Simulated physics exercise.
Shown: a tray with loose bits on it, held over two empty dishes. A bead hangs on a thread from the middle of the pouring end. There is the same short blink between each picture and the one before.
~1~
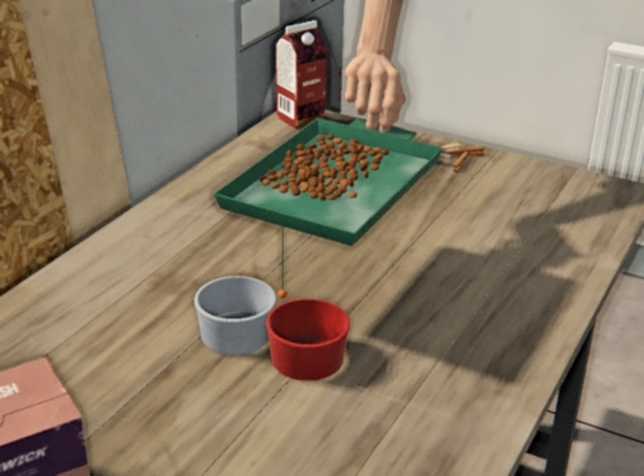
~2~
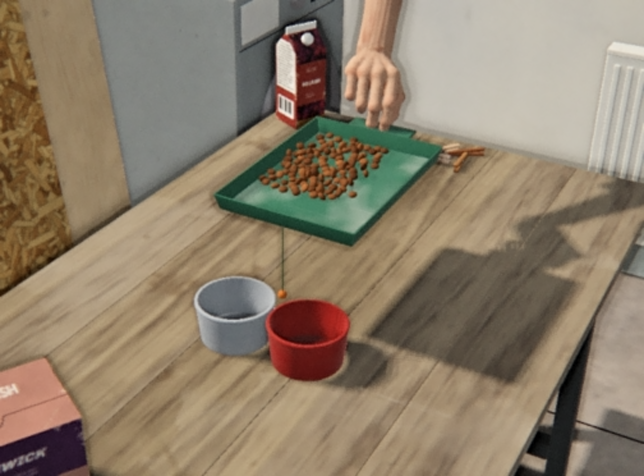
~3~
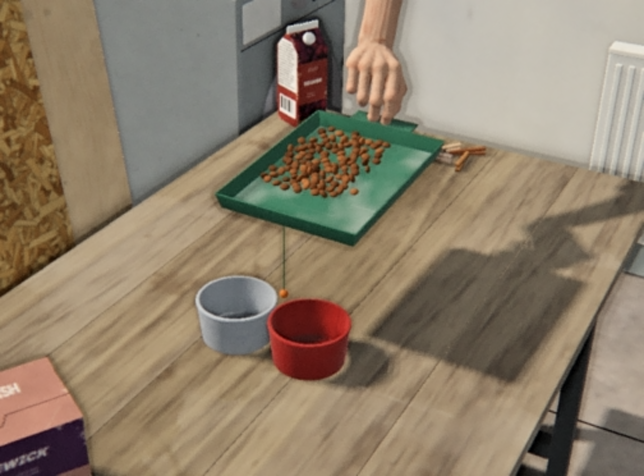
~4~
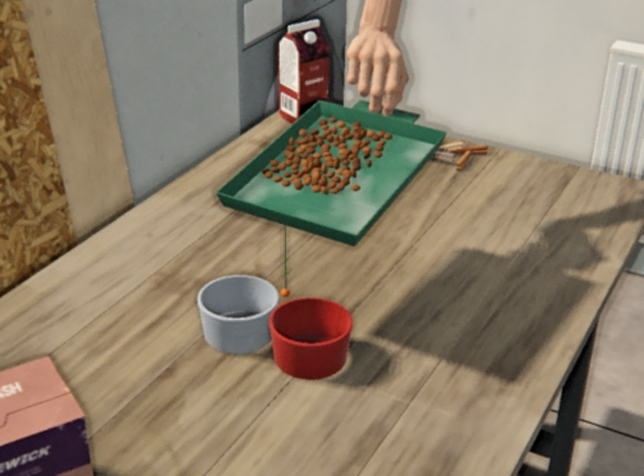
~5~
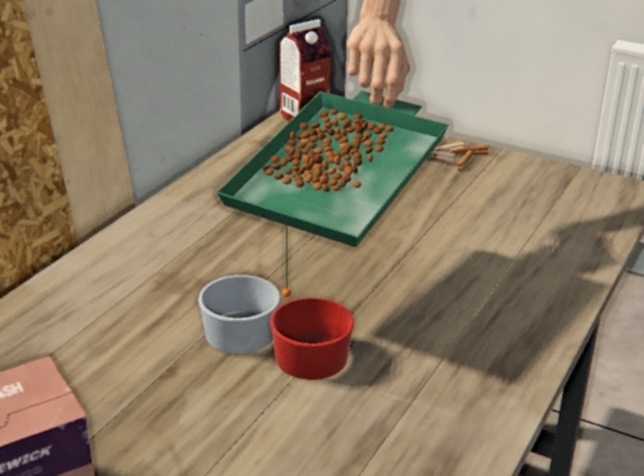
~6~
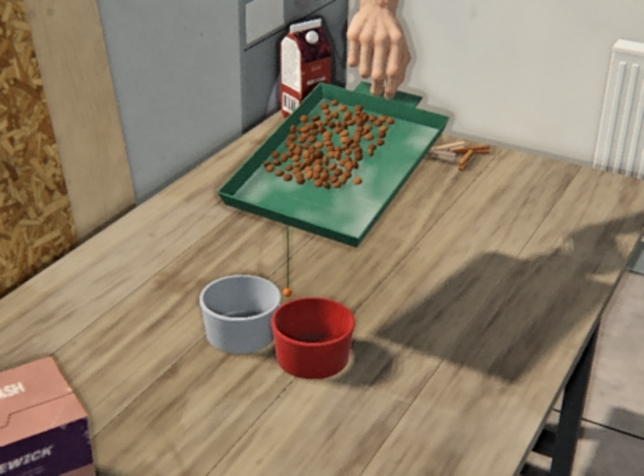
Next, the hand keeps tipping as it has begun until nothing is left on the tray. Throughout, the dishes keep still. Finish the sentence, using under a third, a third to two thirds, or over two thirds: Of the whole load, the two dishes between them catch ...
... a third to two thirds of it.
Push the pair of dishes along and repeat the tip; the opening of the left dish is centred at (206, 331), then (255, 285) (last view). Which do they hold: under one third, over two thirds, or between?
Try one: Under a third; try two: Less than a third.
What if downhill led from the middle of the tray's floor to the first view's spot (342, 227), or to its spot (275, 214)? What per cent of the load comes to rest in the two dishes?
For the first it's near 50 %, for the second near 70 %.
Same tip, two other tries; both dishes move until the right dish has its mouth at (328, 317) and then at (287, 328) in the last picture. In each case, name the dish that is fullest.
The rightmost dish, then the rightmost dish.
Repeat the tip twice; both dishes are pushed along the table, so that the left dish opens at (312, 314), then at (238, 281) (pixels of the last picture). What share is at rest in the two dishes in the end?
In order: 60 percent and 10 percent.
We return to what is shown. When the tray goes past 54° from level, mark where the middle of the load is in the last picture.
I'd mark the middle close to (307, 218).
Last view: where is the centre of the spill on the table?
Those pieces end up centred close to (286, 409).
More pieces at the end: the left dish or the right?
It's the dish to the right that ends up fuller.
Just after the last frame, tray tipped steeply; almost all on the tray; just a few in the right dish; just a few in the air.
A moment on, tray tipped right over; roughly two thirds on the tray; about a tenth in the right dish; about a tenth outside both; about a tenth in the air.
Further on, tray tipped past a quarter turn; roughly half in the right dish; just a few in the left dish; roughly half outside both.
When it is over, tray tipped past a quarter turn; roughly half in the right dish; just a few in the left dish; roughly half outside both.
